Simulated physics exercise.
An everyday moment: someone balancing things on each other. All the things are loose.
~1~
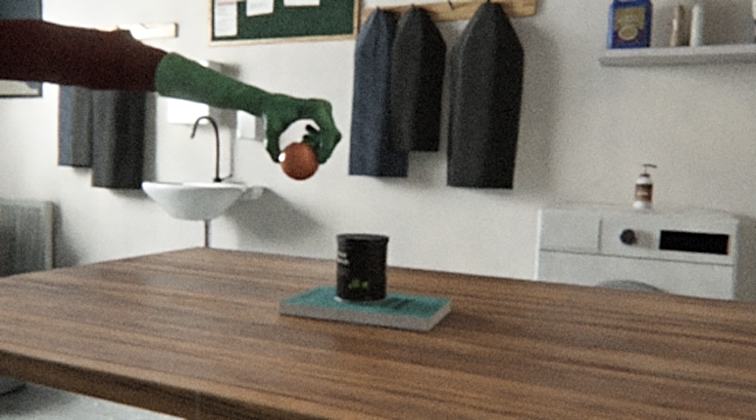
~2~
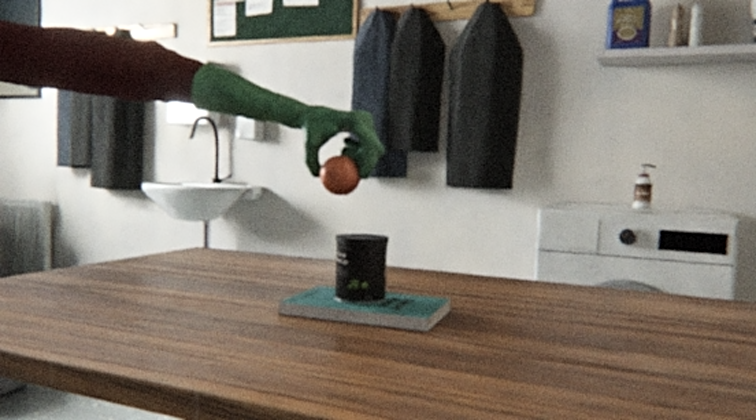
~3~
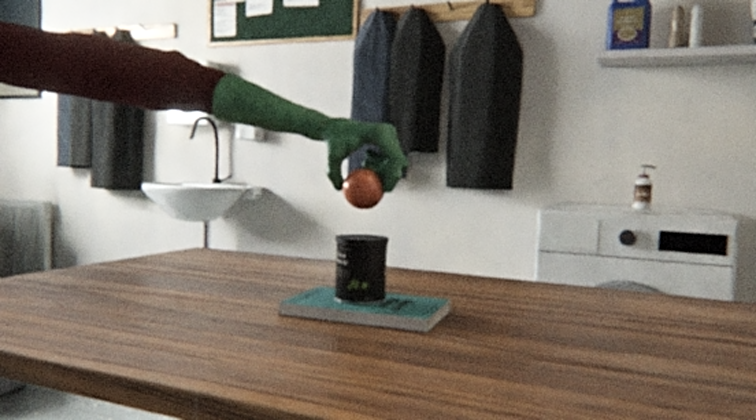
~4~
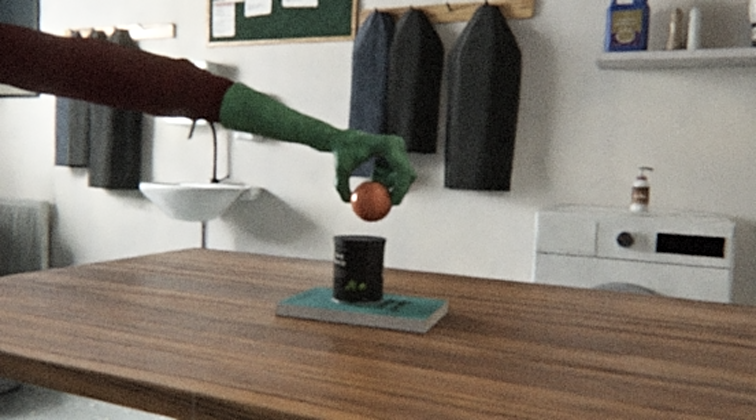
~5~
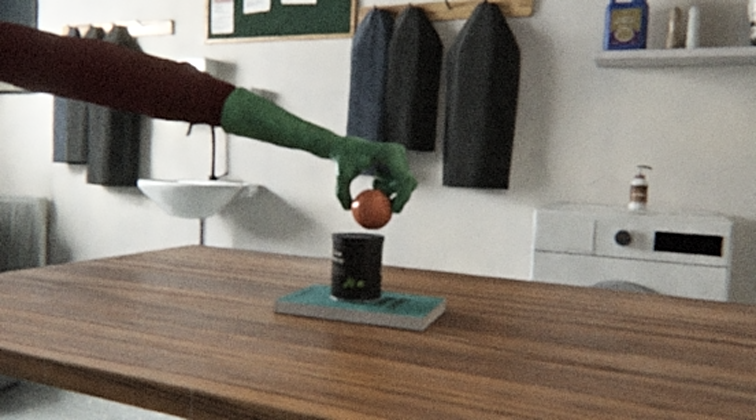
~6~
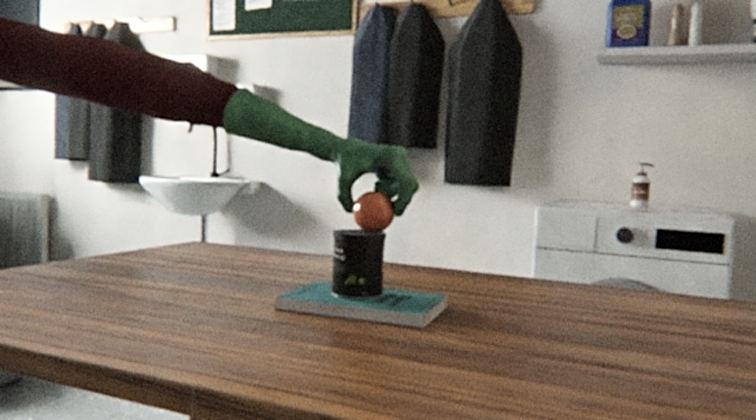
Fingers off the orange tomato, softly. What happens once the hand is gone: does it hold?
Here the pile holds.
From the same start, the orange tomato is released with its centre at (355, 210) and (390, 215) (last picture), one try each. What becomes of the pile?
First try: It holds; second try: It loses its balance.
Then, 0.20 s after the last picture, nothing has stirred.
Then, 0.50 s after the last picture, orange tomato resting near (374, 212).
At rest, all 3 in place. Seen from the same camera at the end, orange tomato near (374, 212). The pile keeps its balance.
